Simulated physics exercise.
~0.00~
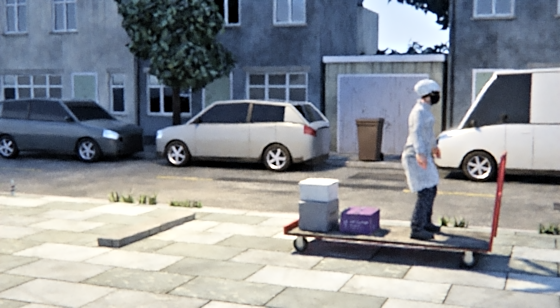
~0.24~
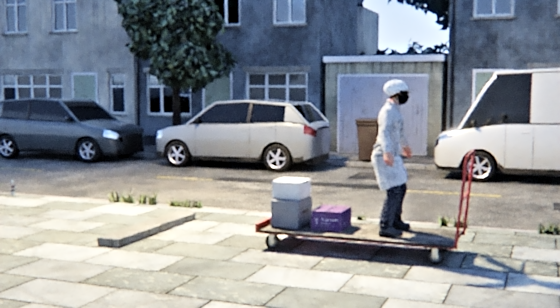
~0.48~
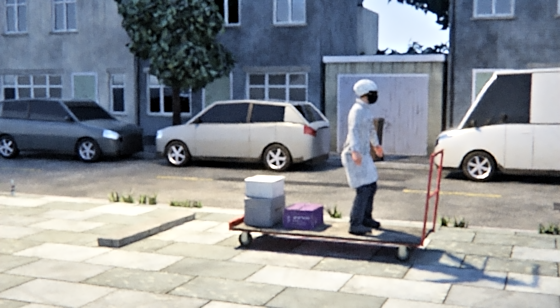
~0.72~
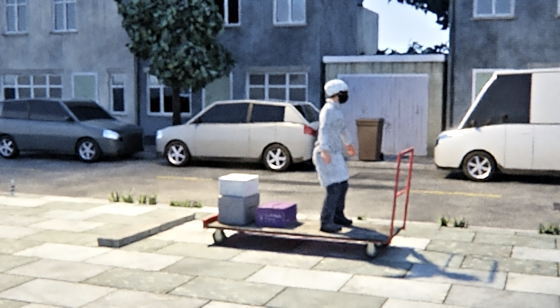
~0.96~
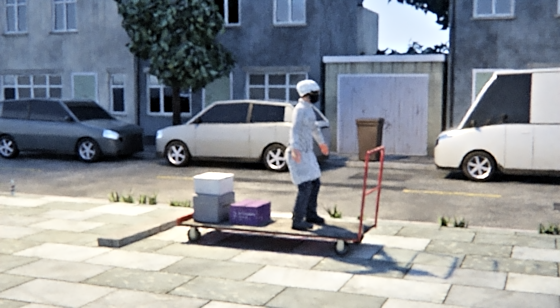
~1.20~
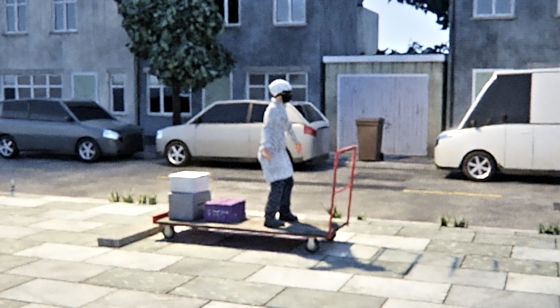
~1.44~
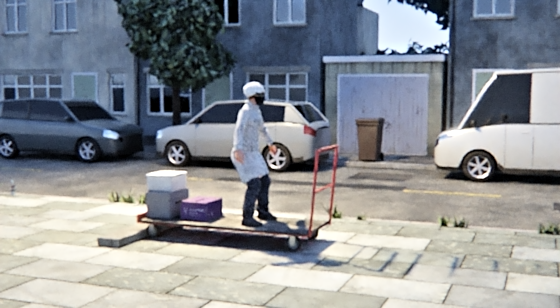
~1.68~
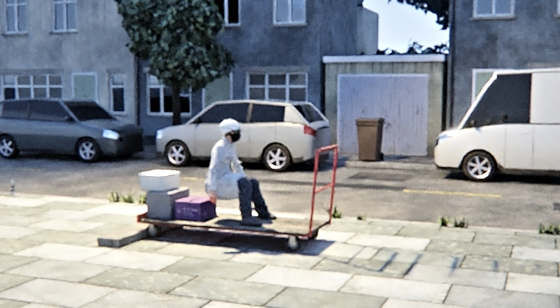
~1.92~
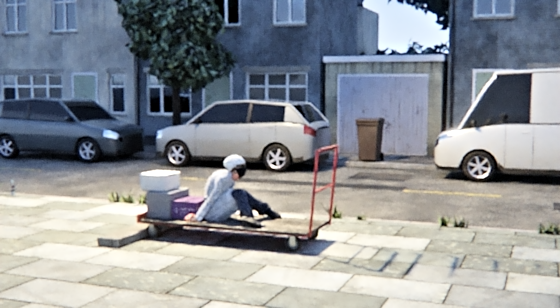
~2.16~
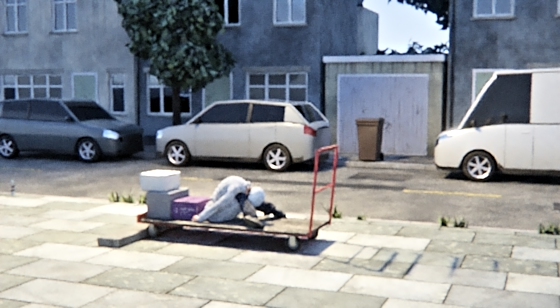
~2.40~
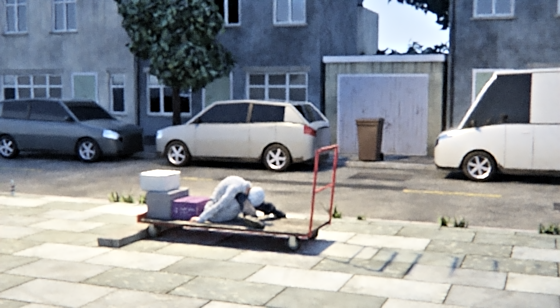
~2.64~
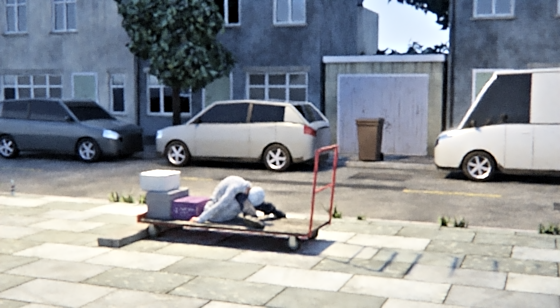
A person in a white coat and cap rode standing on a red trolley as it rolled left past parked cars, until it stopped at a low kerb; they sank down and slumped forward on the deck, with the stacked boxes and purple carton still aboard.
